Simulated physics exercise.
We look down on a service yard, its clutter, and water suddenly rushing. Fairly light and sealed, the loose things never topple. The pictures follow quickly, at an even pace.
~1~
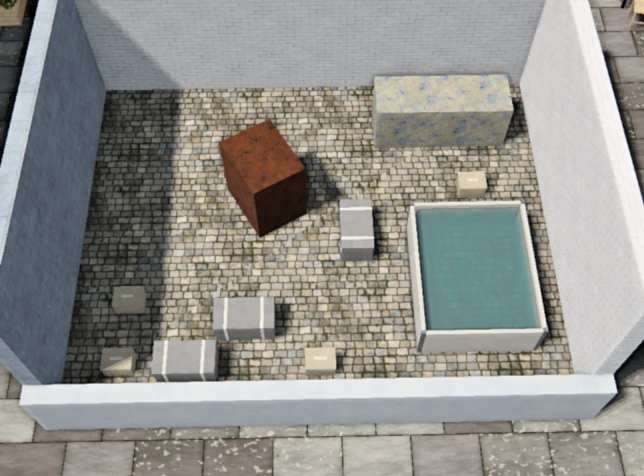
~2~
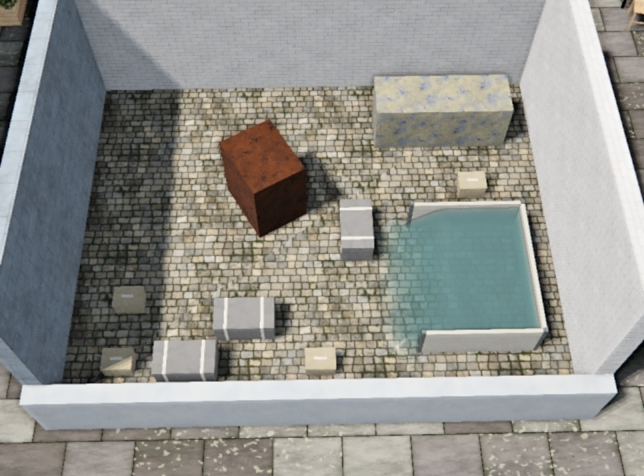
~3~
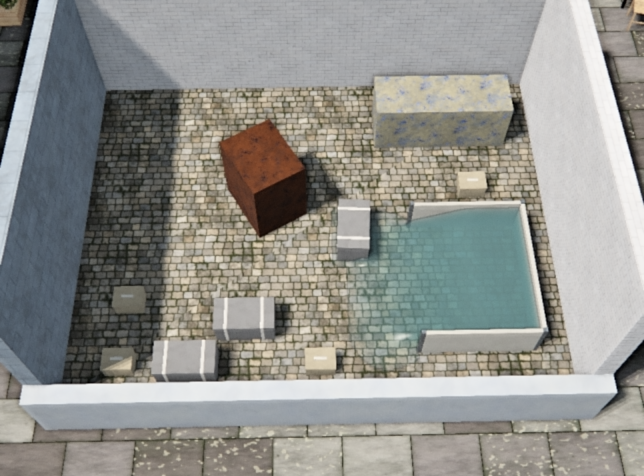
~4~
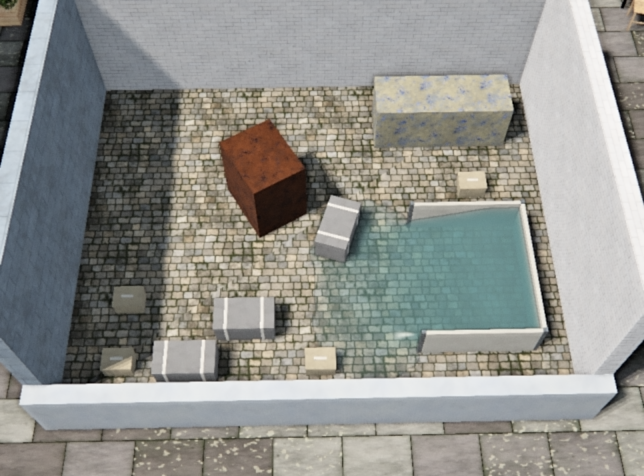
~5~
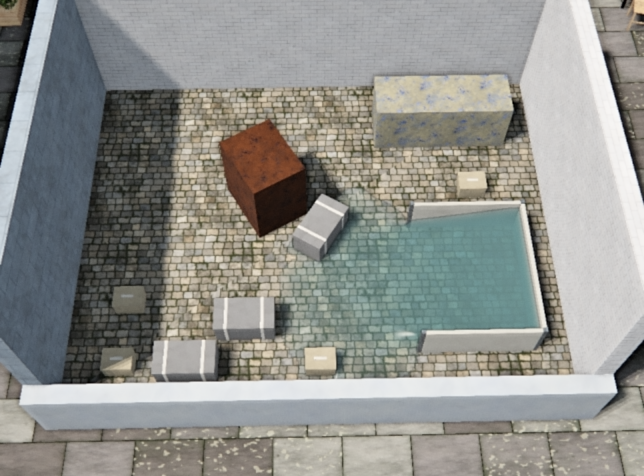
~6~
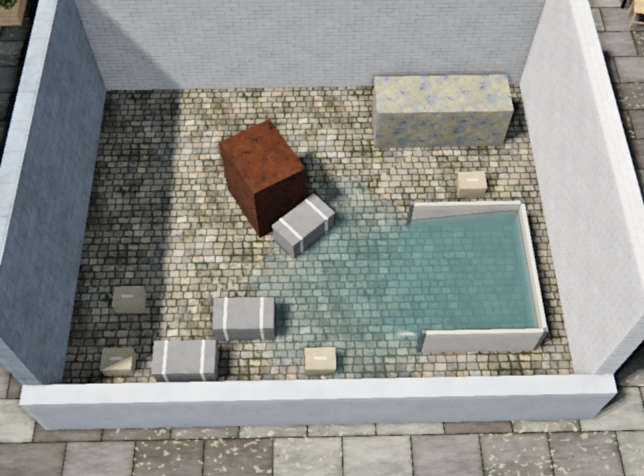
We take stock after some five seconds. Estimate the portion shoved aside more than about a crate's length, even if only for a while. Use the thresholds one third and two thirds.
I'd put it at two thirds or higher.
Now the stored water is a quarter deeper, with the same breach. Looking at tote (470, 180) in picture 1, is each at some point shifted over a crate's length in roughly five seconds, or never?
As for that object: Didn't get there.
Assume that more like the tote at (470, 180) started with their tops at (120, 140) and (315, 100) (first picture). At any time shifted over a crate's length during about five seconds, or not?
The first largely stays; the second largely stays.
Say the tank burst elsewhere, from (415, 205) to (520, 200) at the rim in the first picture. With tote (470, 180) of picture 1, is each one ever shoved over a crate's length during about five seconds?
It covered the distance.
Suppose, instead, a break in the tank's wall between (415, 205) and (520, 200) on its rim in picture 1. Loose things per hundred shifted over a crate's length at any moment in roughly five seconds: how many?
Estimate: Some 10 per cent.
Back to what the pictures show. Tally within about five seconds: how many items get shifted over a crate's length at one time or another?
6.
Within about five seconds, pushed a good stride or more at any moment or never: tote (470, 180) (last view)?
Verdict: Short of that.
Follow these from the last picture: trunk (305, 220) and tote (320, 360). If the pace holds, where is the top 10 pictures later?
(202, 245) and (224, 380).
A moment on, 1 of 7 are well off their spots; 0 afloat.
Next, 4 of 7 are well off their spots; 4 afloat.
Later, 6 of 7 are well off their spots; 6 afloat.
In the end, 4 of 7 are well off their spots, and 6 have been at some point; 5 afloat.
